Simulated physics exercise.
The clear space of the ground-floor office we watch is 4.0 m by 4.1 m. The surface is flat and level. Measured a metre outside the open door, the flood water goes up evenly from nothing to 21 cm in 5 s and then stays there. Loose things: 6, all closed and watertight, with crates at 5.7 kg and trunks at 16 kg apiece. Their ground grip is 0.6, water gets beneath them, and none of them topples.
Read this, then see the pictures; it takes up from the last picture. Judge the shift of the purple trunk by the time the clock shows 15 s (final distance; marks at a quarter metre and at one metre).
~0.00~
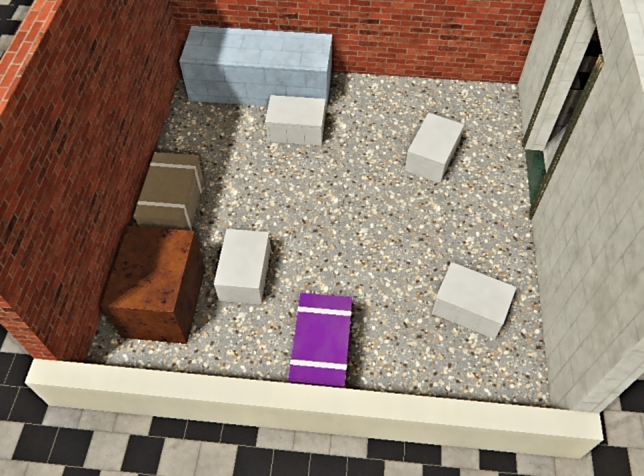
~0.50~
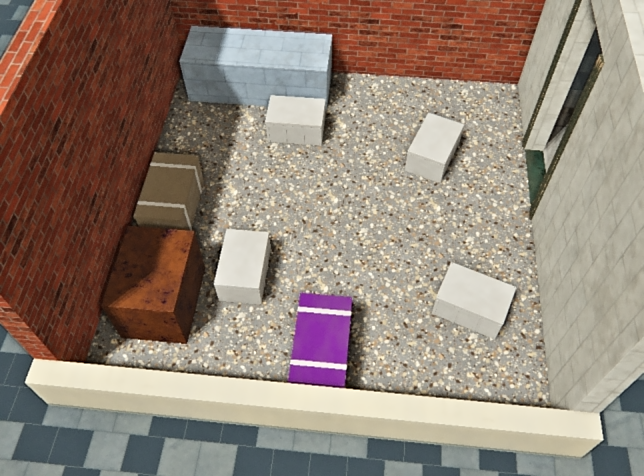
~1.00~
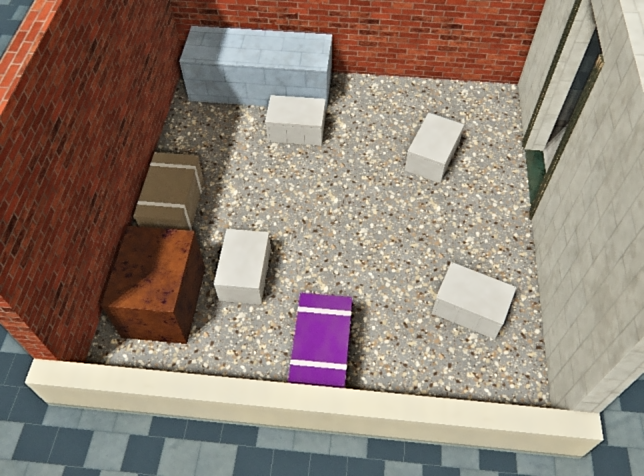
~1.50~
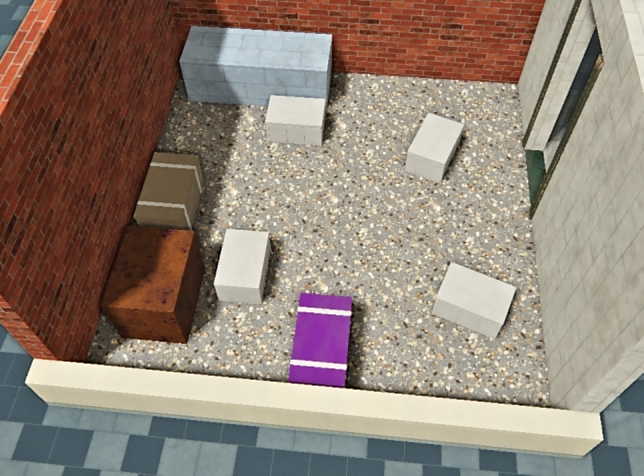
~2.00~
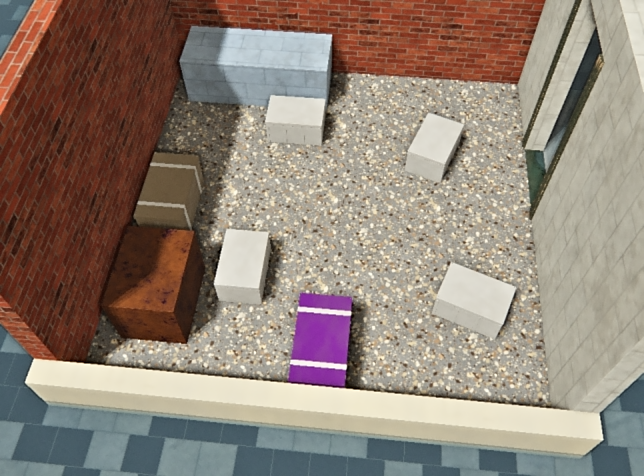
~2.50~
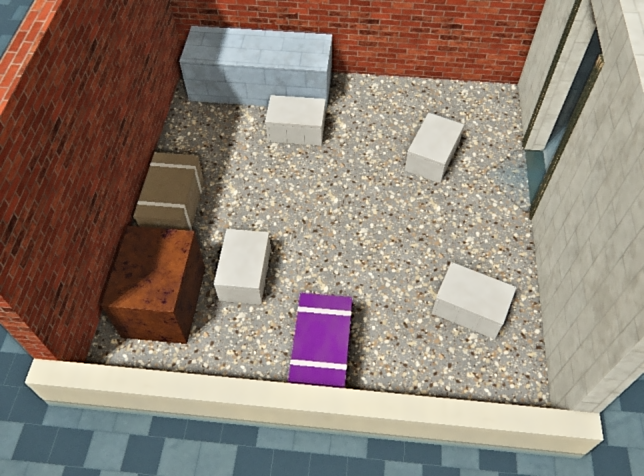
It ends up well off.
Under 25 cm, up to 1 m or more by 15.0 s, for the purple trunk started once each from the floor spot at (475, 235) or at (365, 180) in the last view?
From the first spot it would drift a bit, and from the second it would go a long distance.
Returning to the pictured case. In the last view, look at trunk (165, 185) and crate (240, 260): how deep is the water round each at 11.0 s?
I'd estimate 10 cm for the first and 7 cm for the second.
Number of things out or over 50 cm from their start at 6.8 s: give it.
By then 2.
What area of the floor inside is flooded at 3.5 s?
1.5 m2.
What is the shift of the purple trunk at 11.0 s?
It has shifted about 20 cm.
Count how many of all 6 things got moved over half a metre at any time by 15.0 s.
Result: 5.
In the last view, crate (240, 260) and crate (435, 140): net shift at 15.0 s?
In turn: 200 cm, 250 cm.
After 3.5 s the purple trunk is near (321, 337), 0.0 m from its start, aground; 0 afloat.
After 6.8 s the purple trunk is near (321, 337), 0.0 m from its start, aground; 1 afloat.
After 11.0 s the purple trunk is near (344, 342), 0.2 m from its start, afloat; 5 afloat.
After 15.0 s the purple trunk is near (520, 266), 1.9 m from its start, afloat; 6 afloat.
